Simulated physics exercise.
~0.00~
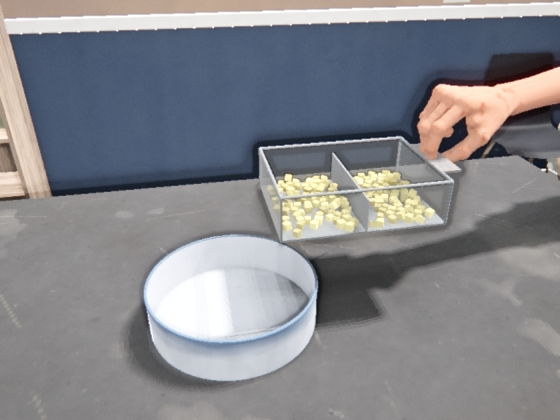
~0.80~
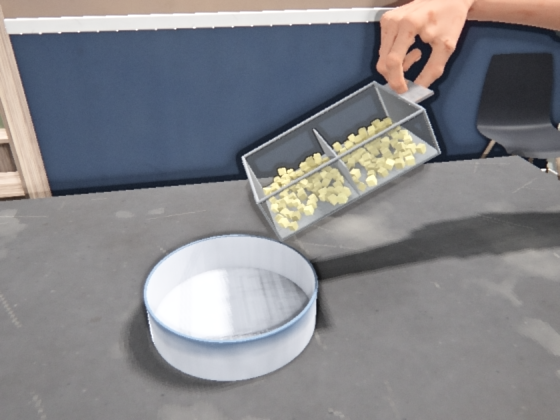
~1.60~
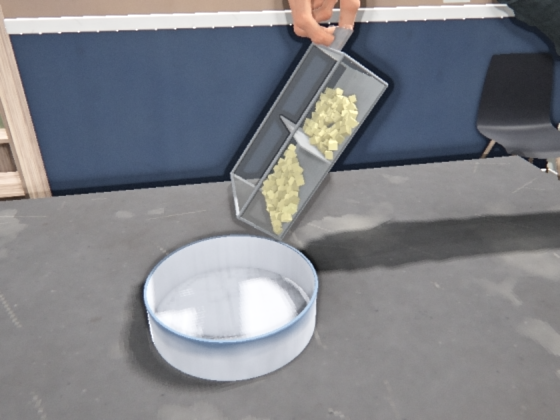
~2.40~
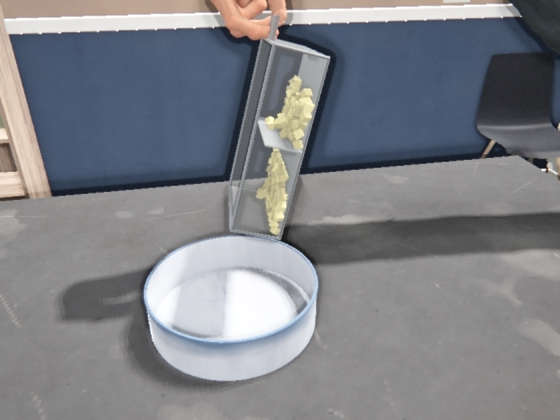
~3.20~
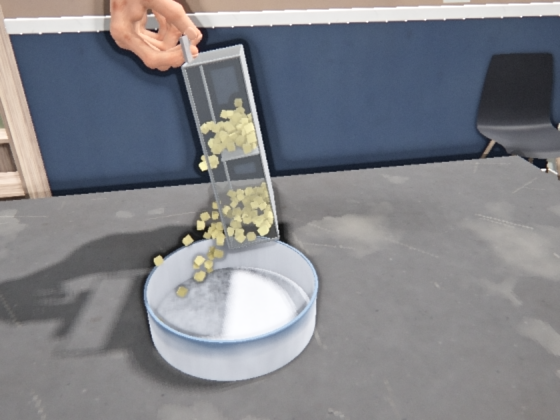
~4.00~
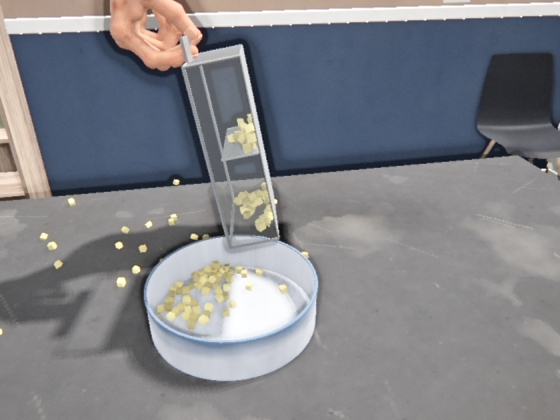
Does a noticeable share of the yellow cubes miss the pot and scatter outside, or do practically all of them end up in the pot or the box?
A noticeable share scatters outside the pot, mostly off to the left. Many others land in the pot, and some stay in the tilted box.
